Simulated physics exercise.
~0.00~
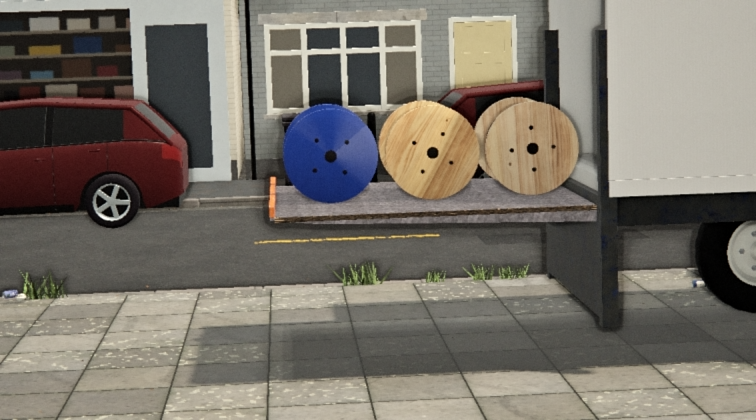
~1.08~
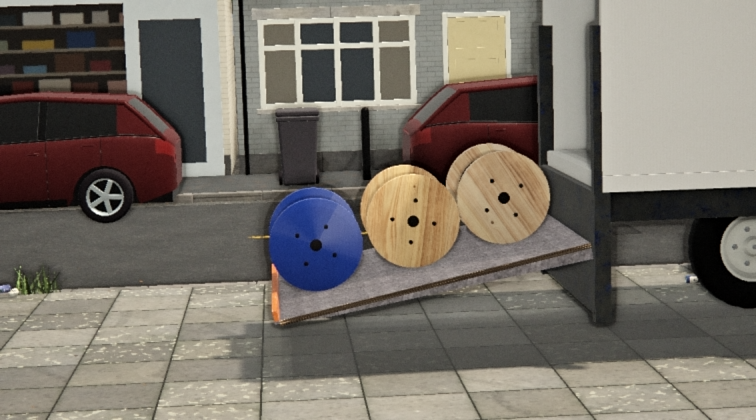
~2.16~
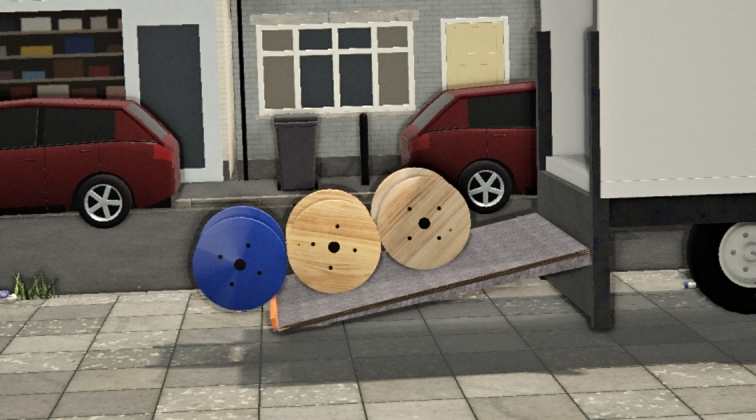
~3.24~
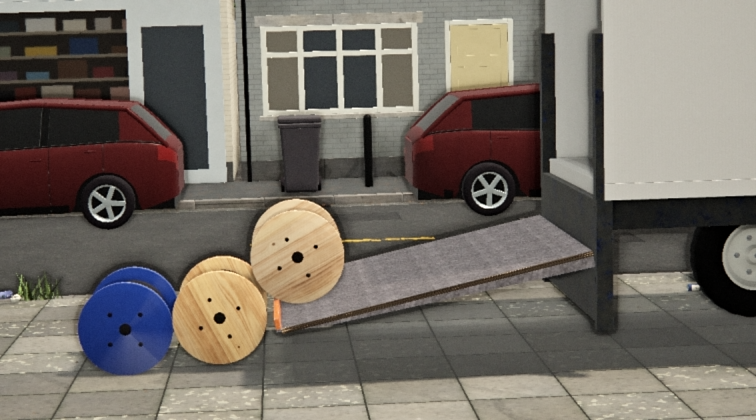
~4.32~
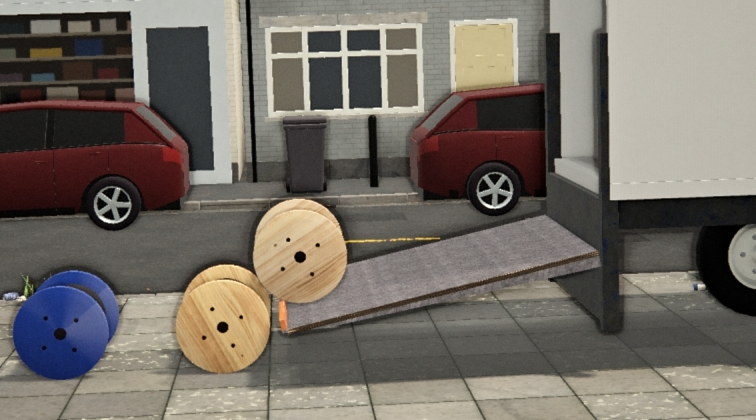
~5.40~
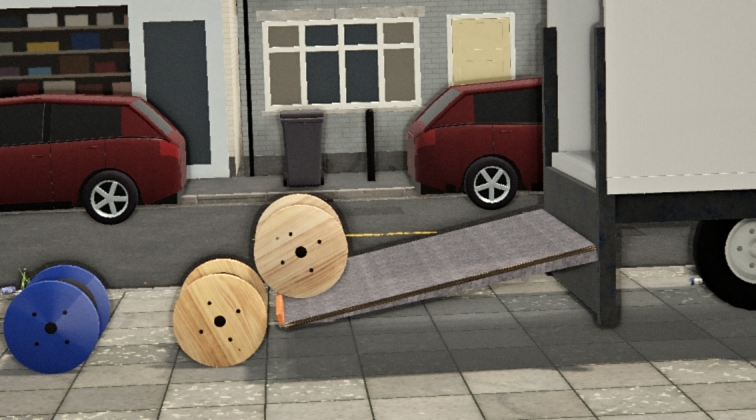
At the start, a blue cable reel and two wooden ones stand in a row on a raised platform behind a truck, with parked red cars across the street. The platform lowers and tips down to the left, and the reels begin rolling toward its outer edge. The blue reel leads, goes over the small orange stop and drops to the paving. A wooden reel follows it down, while the other rolls to the lower edge. The blue reel rolls farther left and ends on the ground, with one wooden reel standing near the ramp and the last resting at the stop.
